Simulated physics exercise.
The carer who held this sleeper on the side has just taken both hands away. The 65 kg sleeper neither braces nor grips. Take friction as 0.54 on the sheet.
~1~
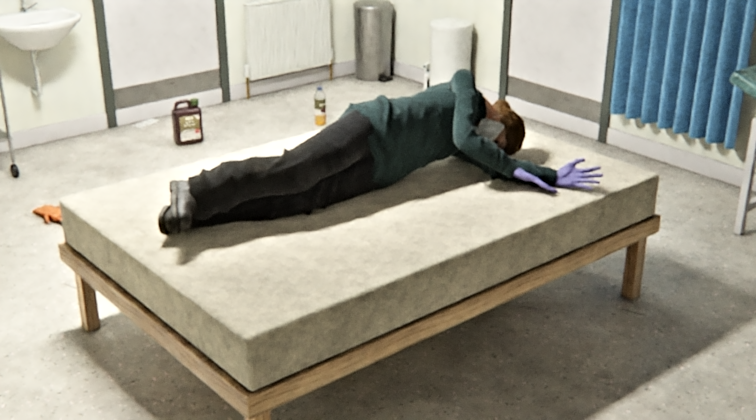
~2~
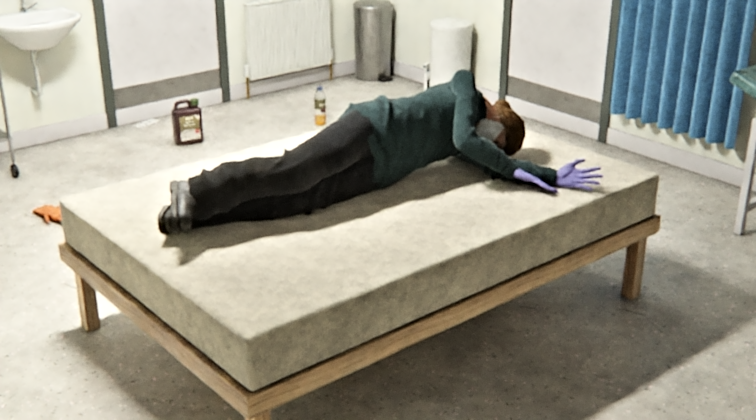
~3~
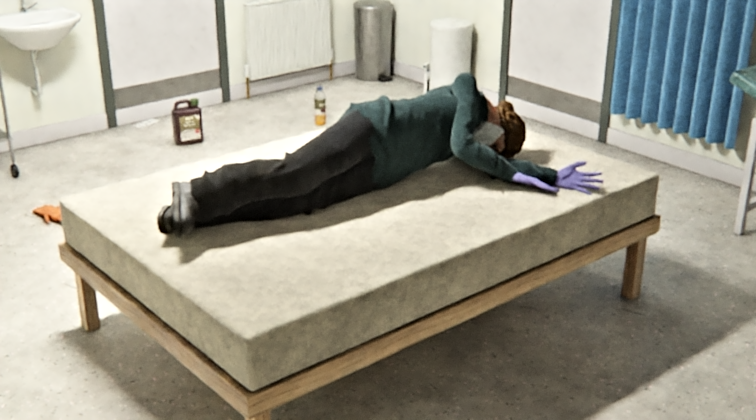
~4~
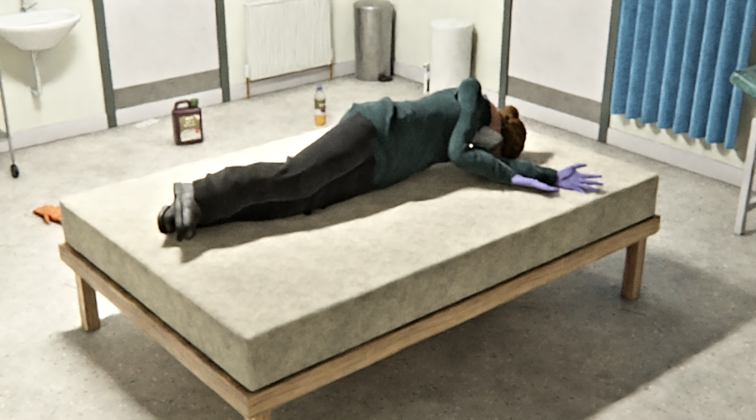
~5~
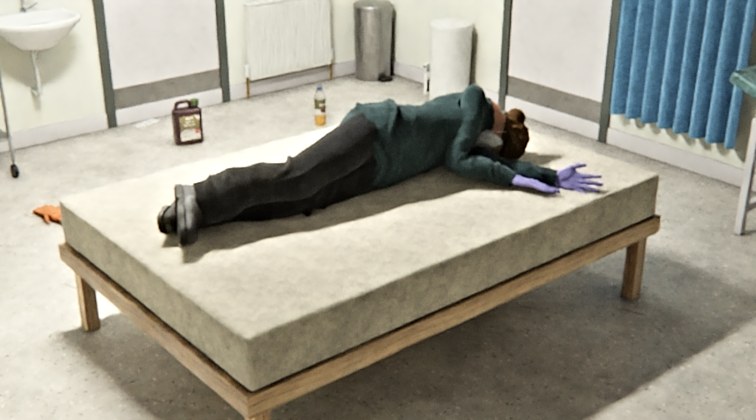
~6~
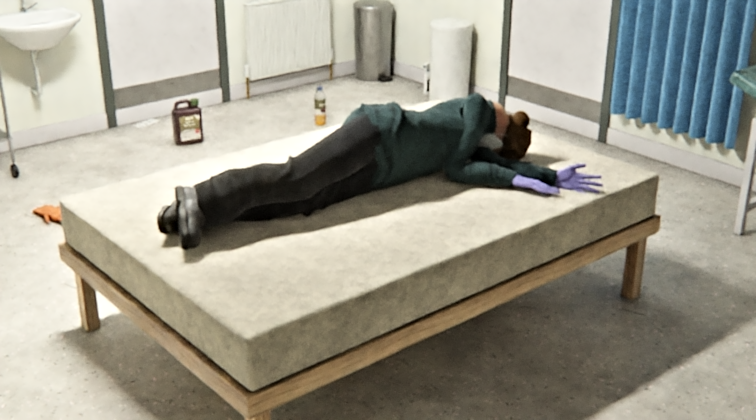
A person in a green top lying on a bare mattress rolls slightly face-down.
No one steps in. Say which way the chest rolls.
The chest rolls forwards.
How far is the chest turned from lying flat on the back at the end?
Turned some 160°.
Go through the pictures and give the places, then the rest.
Chest (453, 116); turn of the shoulders 105°, in the first picture.
Chest (453, 116); turn of the shoulders 105°, in the second picture.
Chest (455, 118); turn of the shoulders 110°, in the third picture.
Chest (457, 120); turn of the shoulders 115°, in the fourth picture.
Chest (460, 124); turn of the shoulders 120°, in the fifth picture.
Chest (462, 128); turn of the shoulders 125°, in the sixth picture.
Then, 0.20 s after the last picture the chest is turned 145° from lying flat on the back, near (468, 133) in the last picture's view.
Then, 0.60 s after the last picture the chest is turned 150° from lying flat on the back, near (468, 133) in the last picture's view.
Then, 1.20 s after the last picture the chest is turned 155° from lying flat on the back, near (466, 132) in the last picture's view.
At rest, chest rolls forwards.
